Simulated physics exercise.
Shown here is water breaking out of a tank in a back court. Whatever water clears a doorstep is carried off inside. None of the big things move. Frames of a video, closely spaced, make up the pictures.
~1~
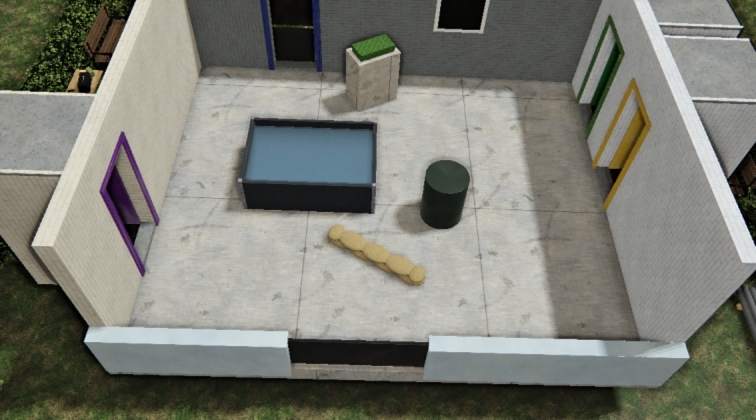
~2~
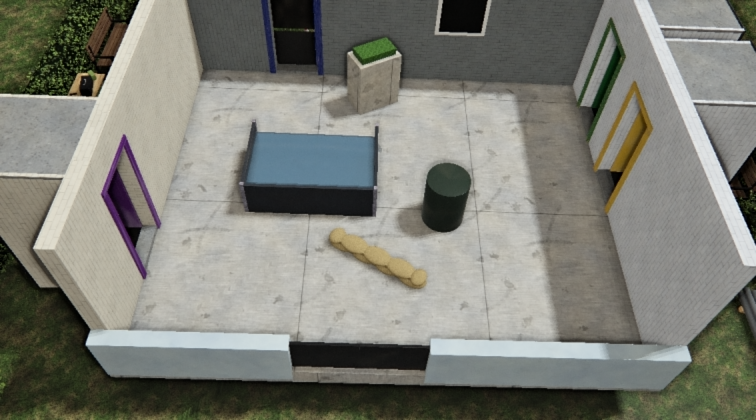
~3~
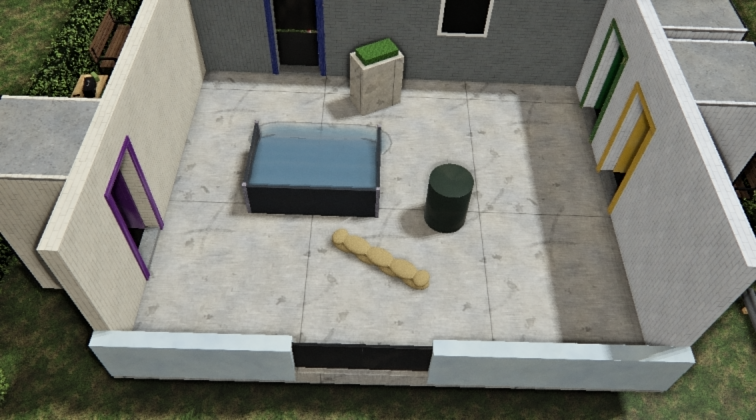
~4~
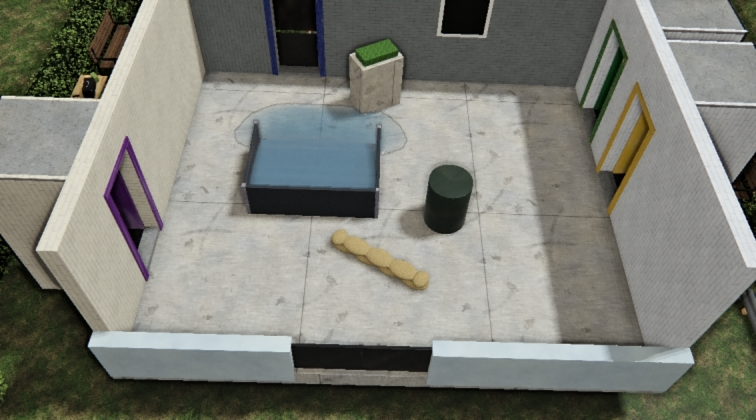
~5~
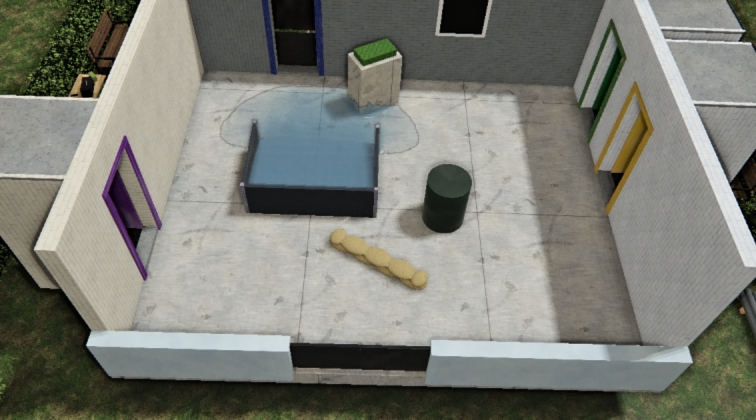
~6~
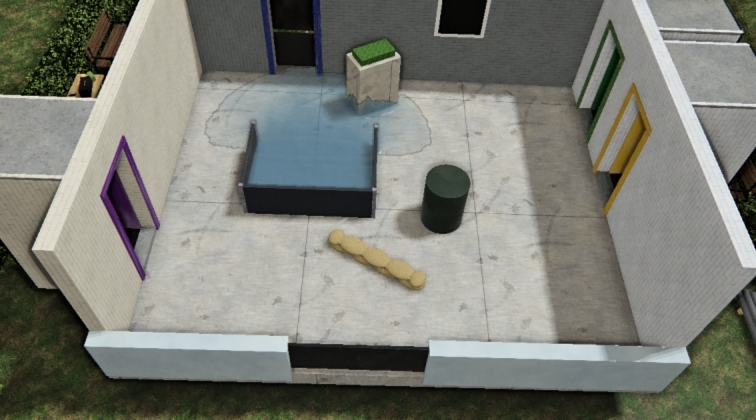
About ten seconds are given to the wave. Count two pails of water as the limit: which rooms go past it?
Purple door: Two buckets at most; blue door: Above two buckets; yellow door: Two buckets at most; green door: Above two buckets.
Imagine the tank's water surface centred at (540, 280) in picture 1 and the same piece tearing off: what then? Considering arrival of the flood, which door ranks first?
It's the one in yellow.
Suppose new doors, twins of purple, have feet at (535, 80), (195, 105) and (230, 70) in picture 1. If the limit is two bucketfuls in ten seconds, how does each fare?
The first new doorway comes up short, the second comes up short, the third tops it.
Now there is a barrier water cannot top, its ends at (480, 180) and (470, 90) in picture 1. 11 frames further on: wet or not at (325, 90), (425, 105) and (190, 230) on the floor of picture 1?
Taking the points in turn, they are inundated, inundated and high and dry.
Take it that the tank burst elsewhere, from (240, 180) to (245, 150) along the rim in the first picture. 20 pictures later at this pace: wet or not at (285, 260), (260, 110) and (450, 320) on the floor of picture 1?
Taking the points in order: Unwetted, swamped and unwetted.
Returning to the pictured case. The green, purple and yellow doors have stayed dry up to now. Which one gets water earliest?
That would be the green door.
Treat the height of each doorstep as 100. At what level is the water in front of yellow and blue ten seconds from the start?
Some 60 percent, then some 50 percent.
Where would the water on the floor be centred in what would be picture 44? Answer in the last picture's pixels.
At about (366, 152).
A moment on, water covers 20 % of the floor; the purple door not reached, the blue door far over two buckets in, the yellow door not reached, the green door not reached.
Next, water covers 30 % of the floor; the purple door not reached, the blue door far over two buckets in, the yellow door not reached, the green door not reached.
Then, water covers 40 % of the floor; the purple door not reached, the blue door far over two buckets in, the yellow door not reached, the green door under two buckets in.
Later, water covers 65 % of the floor; the purple door wet at the sill, nothing in, the blue door far over two buckets in, the yellow door wet at the sill, nothing in, the green door far over two buckets in.
In the end, water covers 85 % of the floor; the purple door wet at the sill, nothing in, the blue door far over two buckets in, the yellow door wet at the sill, nothing in, the green door far over two buckets in.
